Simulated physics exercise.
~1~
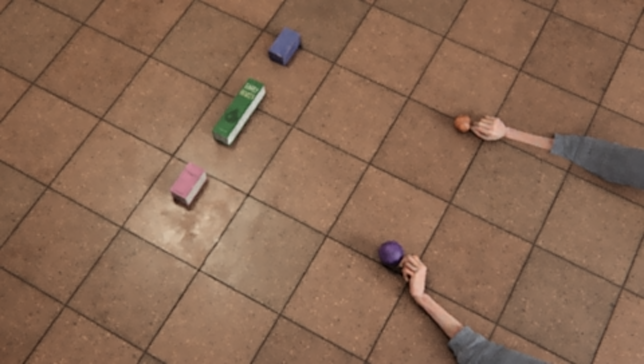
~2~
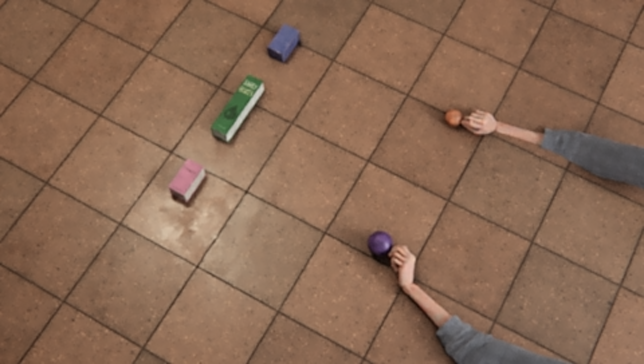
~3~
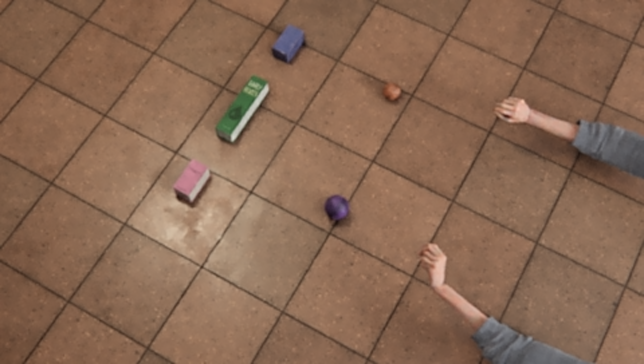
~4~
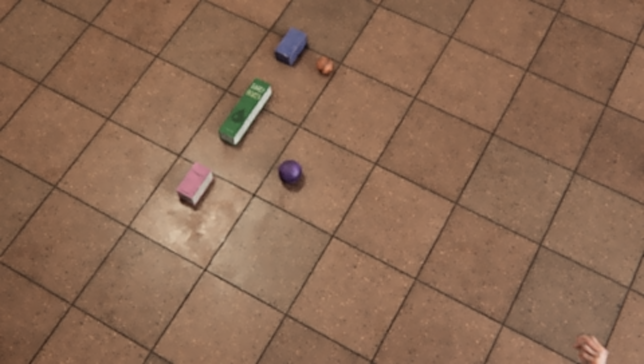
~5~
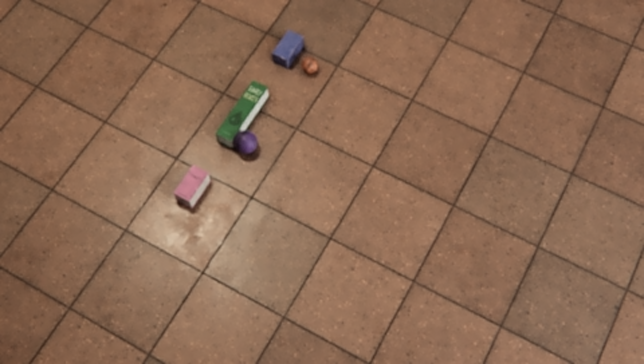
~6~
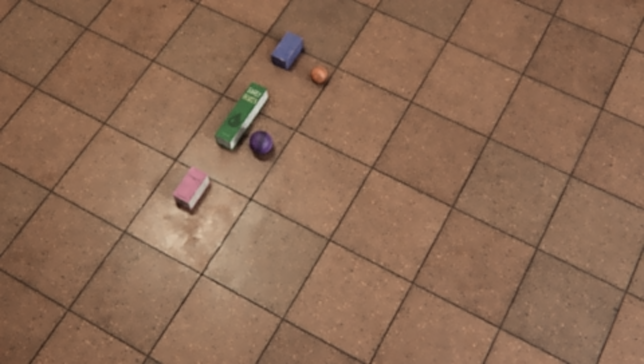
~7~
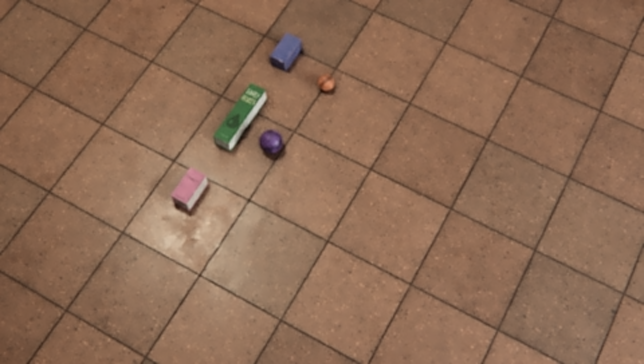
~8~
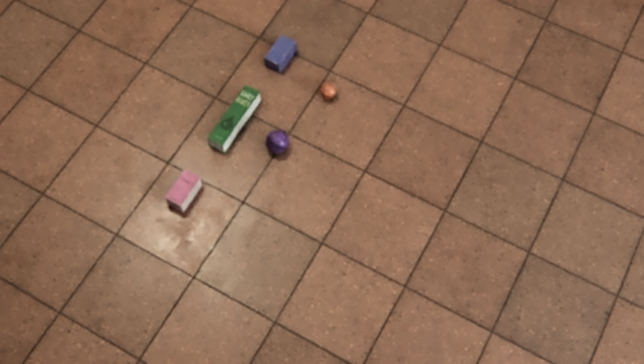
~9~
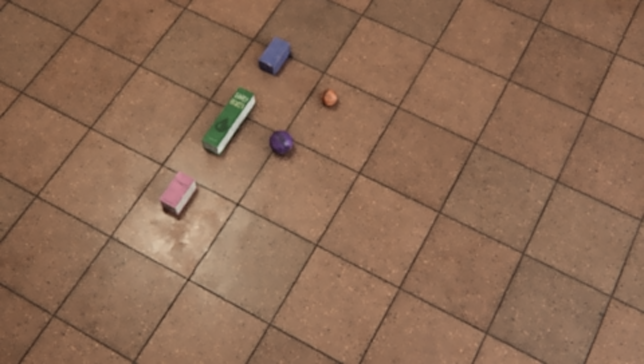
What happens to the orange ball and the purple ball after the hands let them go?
The orange ball bounces off the blue block and the purple ball bounces off the green one, so neither gets through the row.
